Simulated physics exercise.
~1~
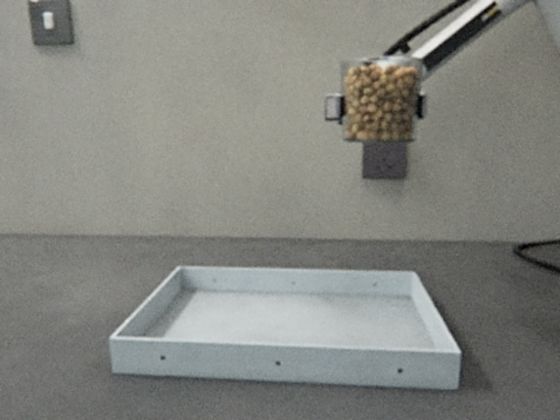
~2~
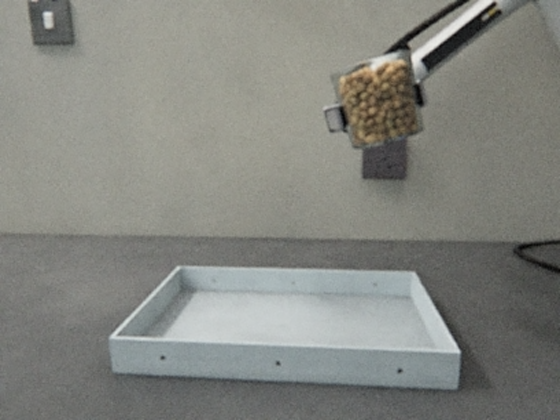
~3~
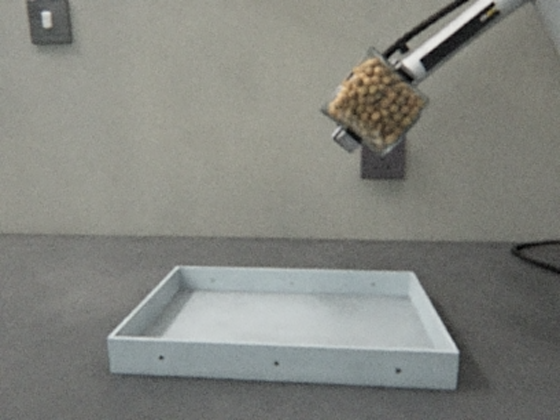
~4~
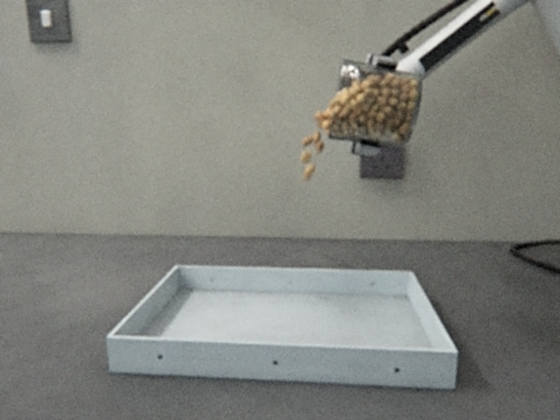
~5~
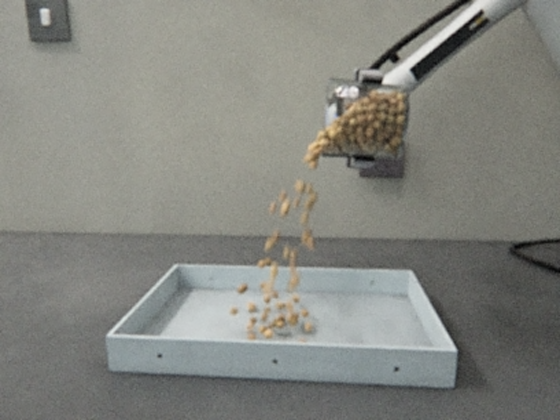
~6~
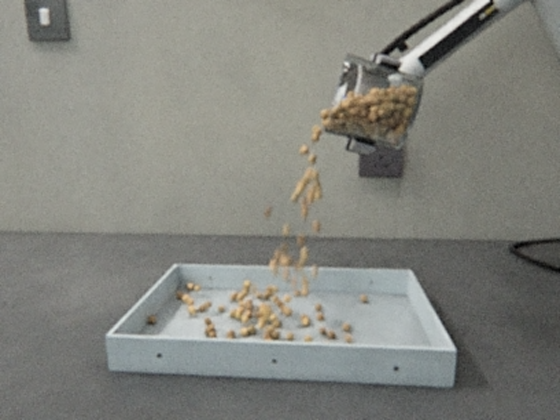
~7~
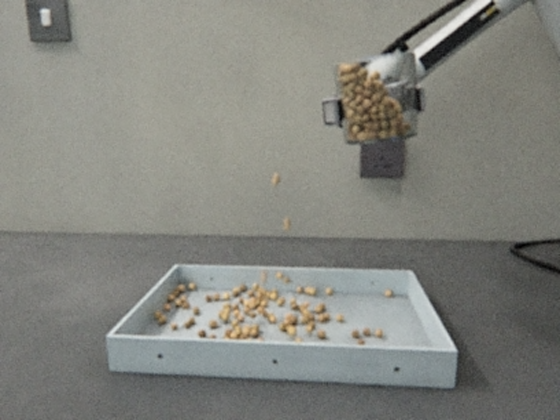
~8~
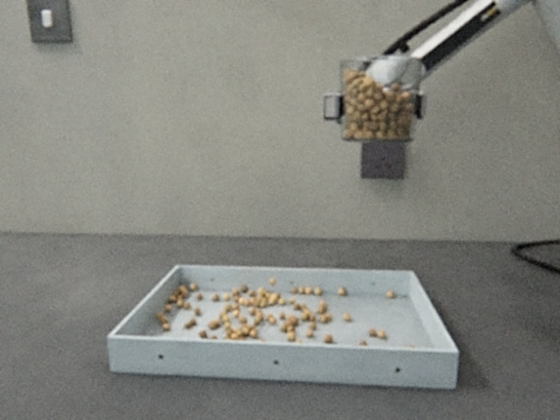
The clip shows a robot arm tipping a clear beaker of dried chickpeas to the left above a pale, shallow tray, so that some pour out and scatter across it. The arm then turns the beaker upright again, with many chickpeas still inside.
